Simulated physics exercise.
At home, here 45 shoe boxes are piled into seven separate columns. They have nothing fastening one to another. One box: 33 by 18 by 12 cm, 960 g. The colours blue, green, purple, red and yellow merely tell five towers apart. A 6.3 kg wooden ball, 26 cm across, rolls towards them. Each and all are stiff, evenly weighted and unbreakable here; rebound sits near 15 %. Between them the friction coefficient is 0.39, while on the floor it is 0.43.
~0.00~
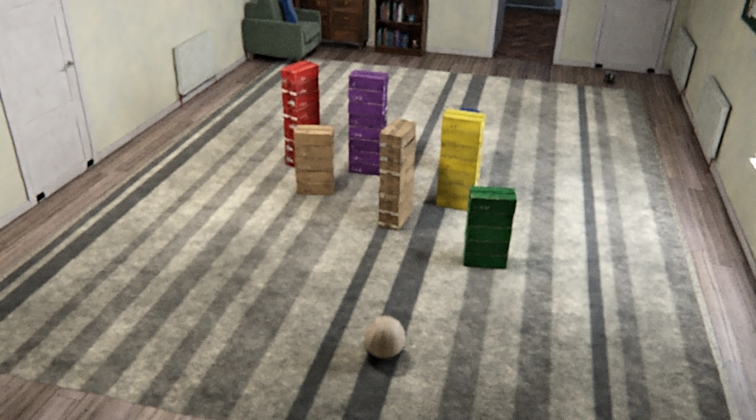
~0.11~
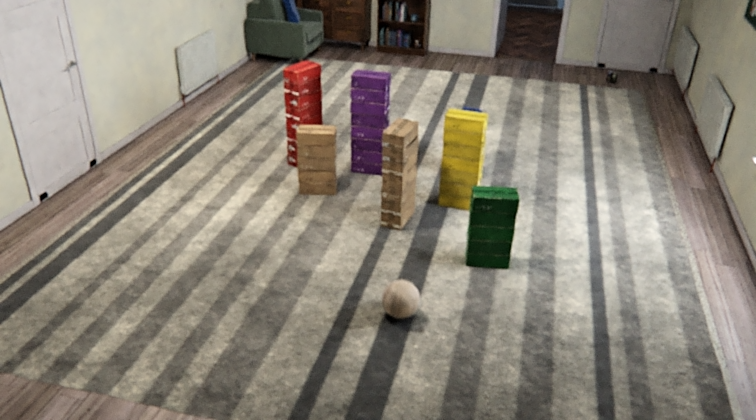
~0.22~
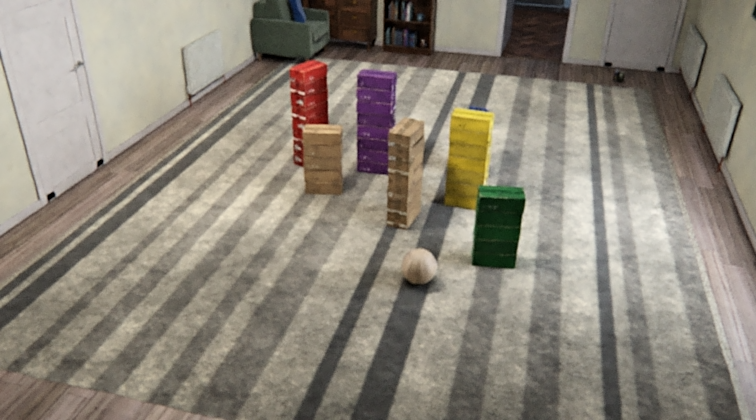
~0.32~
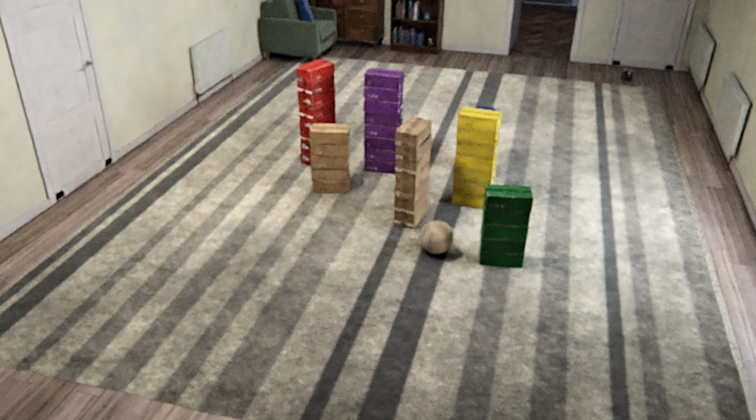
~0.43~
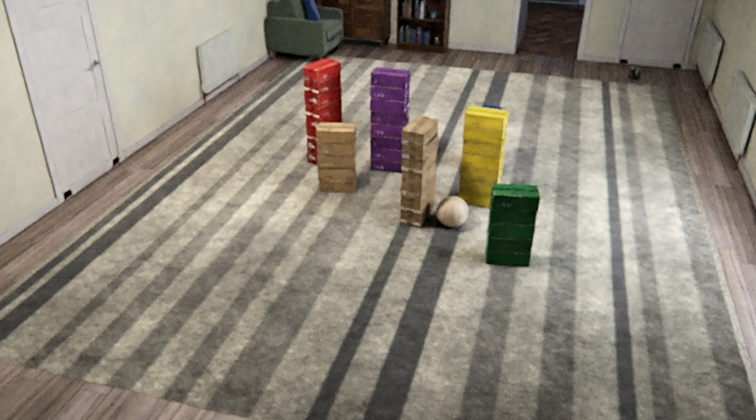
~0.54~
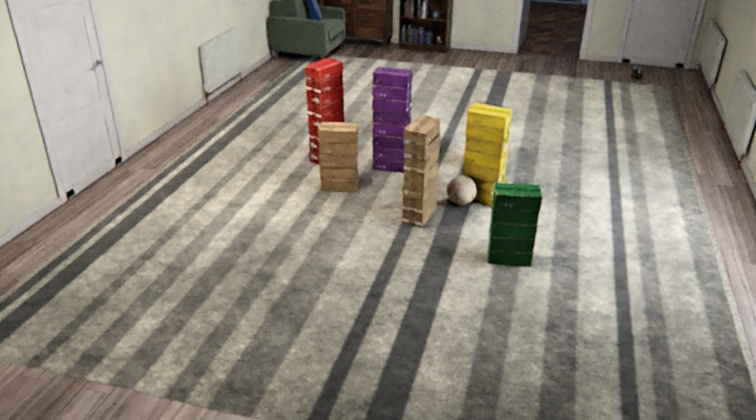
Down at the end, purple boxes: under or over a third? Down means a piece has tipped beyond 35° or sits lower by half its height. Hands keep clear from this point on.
Under.
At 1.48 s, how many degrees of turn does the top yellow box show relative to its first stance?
Around 0° from its start.
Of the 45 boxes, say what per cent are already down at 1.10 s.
20 percent by then.
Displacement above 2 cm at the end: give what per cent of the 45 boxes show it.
30 per cent.
By 0.68 s, ball still moving; none of the 8 purple boxes down (0 of 45 in all colours); top purple box unmoved; top yellow box tilted 20°.
By 0.86 s, ball still moving; none of the 8 purple boxes down (5 of 45 in all colours); top purple box unmoved; top yellow box tilted 51°, 17 cm lower.
By 1.10 s, ball still moving; none of the 8 purple boxes down (9 of 45 in all colours); top purple box unmoved; top yellow box on its side.
By 1.48 s, ball still moving; none of the 8 purple boxes down (9 of 45 in all colours); top purple box unmoved; top blue box on its side.
When it is over (2.2 s), ball rolling away; none of the 8 purple boxes down (9 of 45 in all colours); top purple box unmoved; top blue box upside down. That is 0 per cent. In pixels of the last frame, middles, top purple box near (393, 77), top blue box near (434, 177).
